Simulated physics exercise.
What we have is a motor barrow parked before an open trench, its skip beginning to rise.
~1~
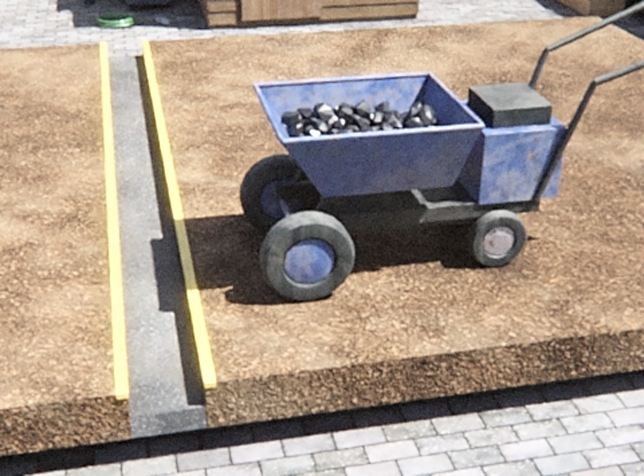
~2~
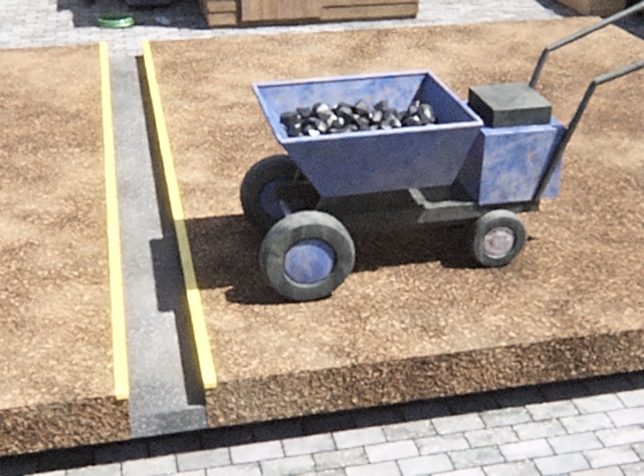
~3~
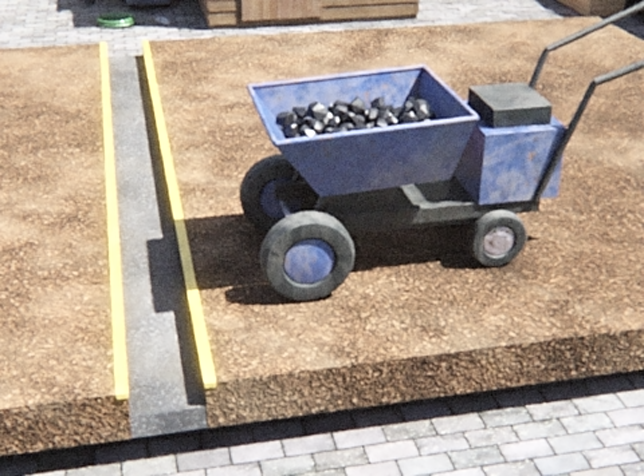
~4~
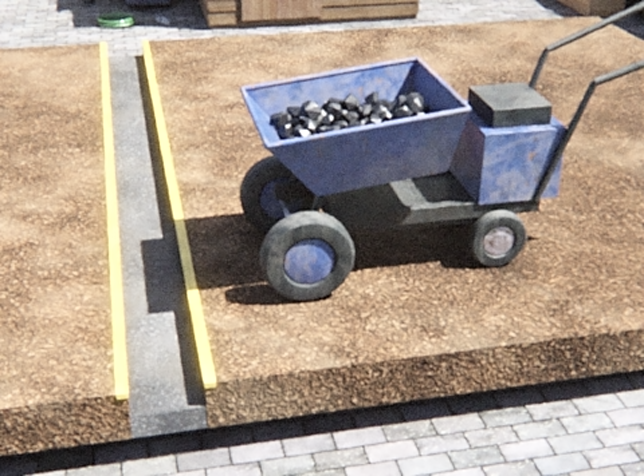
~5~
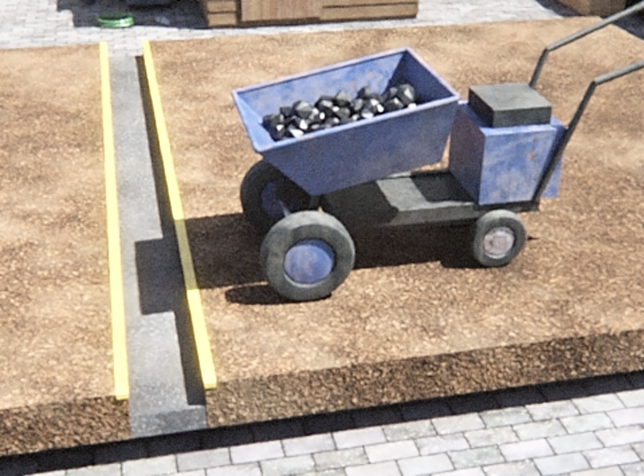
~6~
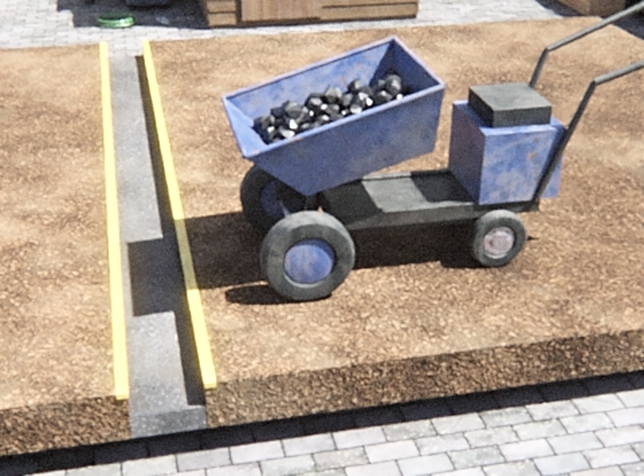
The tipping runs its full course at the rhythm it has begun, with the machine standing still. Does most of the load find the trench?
Between the edges lies more than half of the load.
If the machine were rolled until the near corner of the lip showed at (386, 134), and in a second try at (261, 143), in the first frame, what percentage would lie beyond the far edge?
Near 0 % and 50 %.
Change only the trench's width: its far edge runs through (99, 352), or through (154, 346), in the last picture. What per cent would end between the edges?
Near 90 % and 30 %.
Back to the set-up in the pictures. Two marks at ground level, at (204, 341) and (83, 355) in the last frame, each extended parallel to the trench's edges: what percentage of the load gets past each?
The first gives 100 %, the second 20 %.
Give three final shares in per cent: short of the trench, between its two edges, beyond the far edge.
Short: 0 %, between: 70 %, beyond: 30 %.
Shortly afterwards, skip tipped steeply; the whole lot in the skip.
Next, skip tipped right over; the bulk in the skip; near a quarter in or heaped over the trench; only a few beyond it; only a few falling.
Some moments later, skip tipped right over; near two thirds in or heaped over the trench; near a quarter beyond it.
In the end, skip tipped right over; near two thirds in or heaped over the trench; near a quarter beyond it.
